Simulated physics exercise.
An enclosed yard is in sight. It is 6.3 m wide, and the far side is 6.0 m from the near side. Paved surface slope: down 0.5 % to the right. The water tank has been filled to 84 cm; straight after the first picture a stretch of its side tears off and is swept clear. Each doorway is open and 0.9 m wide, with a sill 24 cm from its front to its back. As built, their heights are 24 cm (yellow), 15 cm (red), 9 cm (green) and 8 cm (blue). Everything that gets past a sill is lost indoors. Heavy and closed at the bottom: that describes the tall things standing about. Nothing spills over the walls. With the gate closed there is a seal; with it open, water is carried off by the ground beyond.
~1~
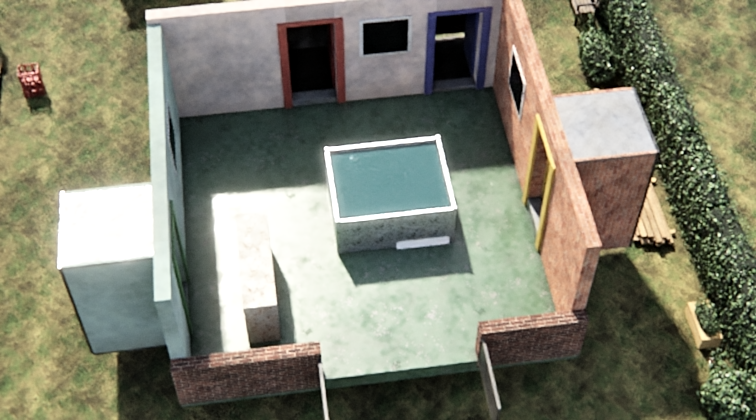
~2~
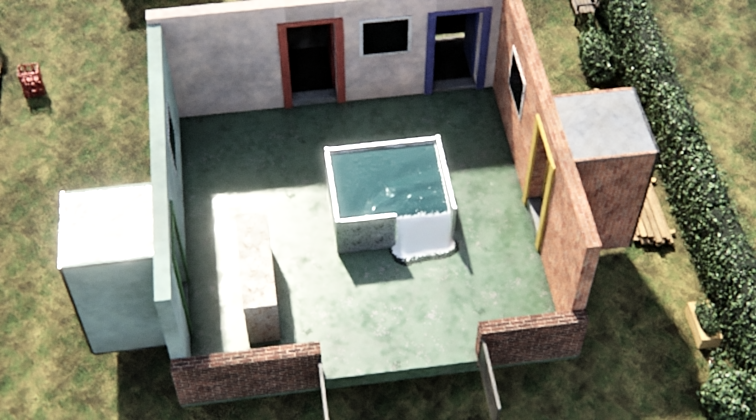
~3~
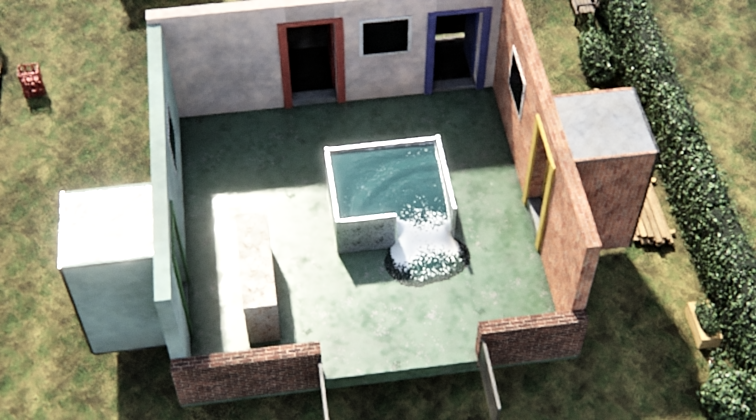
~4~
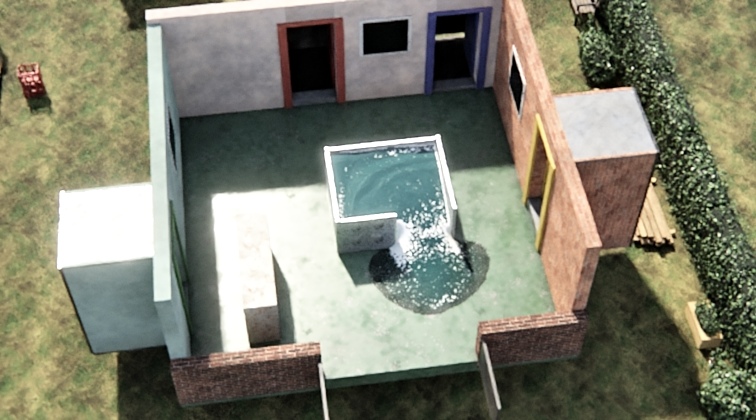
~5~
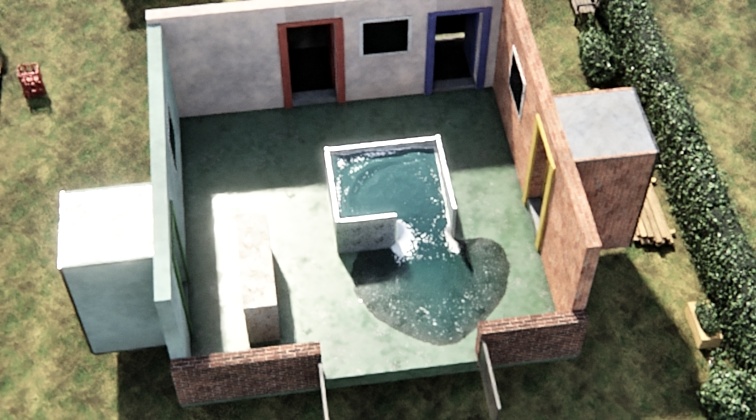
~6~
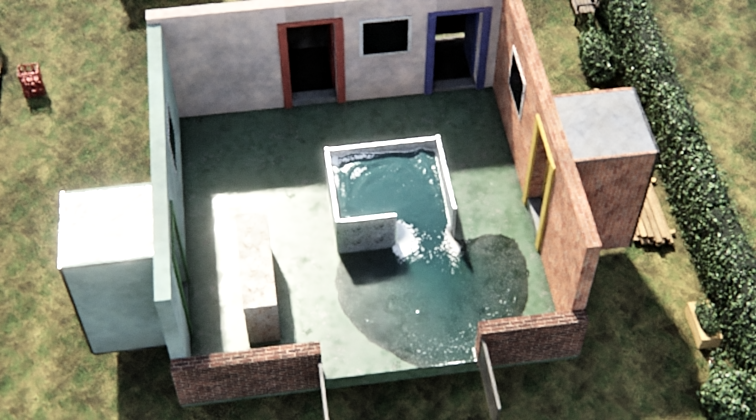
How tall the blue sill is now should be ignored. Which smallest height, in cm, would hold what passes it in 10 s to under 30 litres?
It would have to be roughly 8.5 cm high.
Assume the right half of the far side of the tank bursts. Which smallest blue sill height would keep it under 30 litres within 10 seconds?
Estimate: Near 30 cm.
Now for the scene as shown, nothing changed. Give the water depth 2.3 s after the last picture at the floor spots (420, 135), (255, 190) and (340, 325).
The three readings, in order, are 0, 0 and 1 cm.
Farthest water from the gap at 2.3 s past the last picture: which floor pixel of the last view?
The tip of the flood lies near (193, 382).
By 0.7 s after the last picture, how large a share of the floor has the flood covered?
25 %.
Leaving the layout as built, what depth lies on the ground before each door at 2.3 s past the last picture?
Yellow door 10 cm, red door 0 cm, green door 0 cm, blue door 0 cm.
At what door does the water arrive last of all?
Red, last of all.
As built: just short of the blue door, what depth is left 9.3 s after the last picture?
About 7.0 cm.
Then, 0.7 s after the last picture water covers 25 % of the floor, deepest (60 cm) near (555, 339); it has not reached the blue door.
Then, 2.3 s after the last picture water covers 30 % of the floor, deepest (26 cm) near (492, 346); it has not reached the blue door.
Then, 9.3 s after the last picture water covers 65 % of the floor, deepest (8 cm) near (555, 339); 7 cm at the blue door, 38 litres in over its 8 cm sill.
At the blue door as built, the water peaked near 13 cm, 5.3 s after the last picture.
Run again over the same 10 s with other heights there, 55 litres in over 7 cm, 18 litres over 9.5 cm. The limit of 30 litres is kept from about 8.5 cm up.
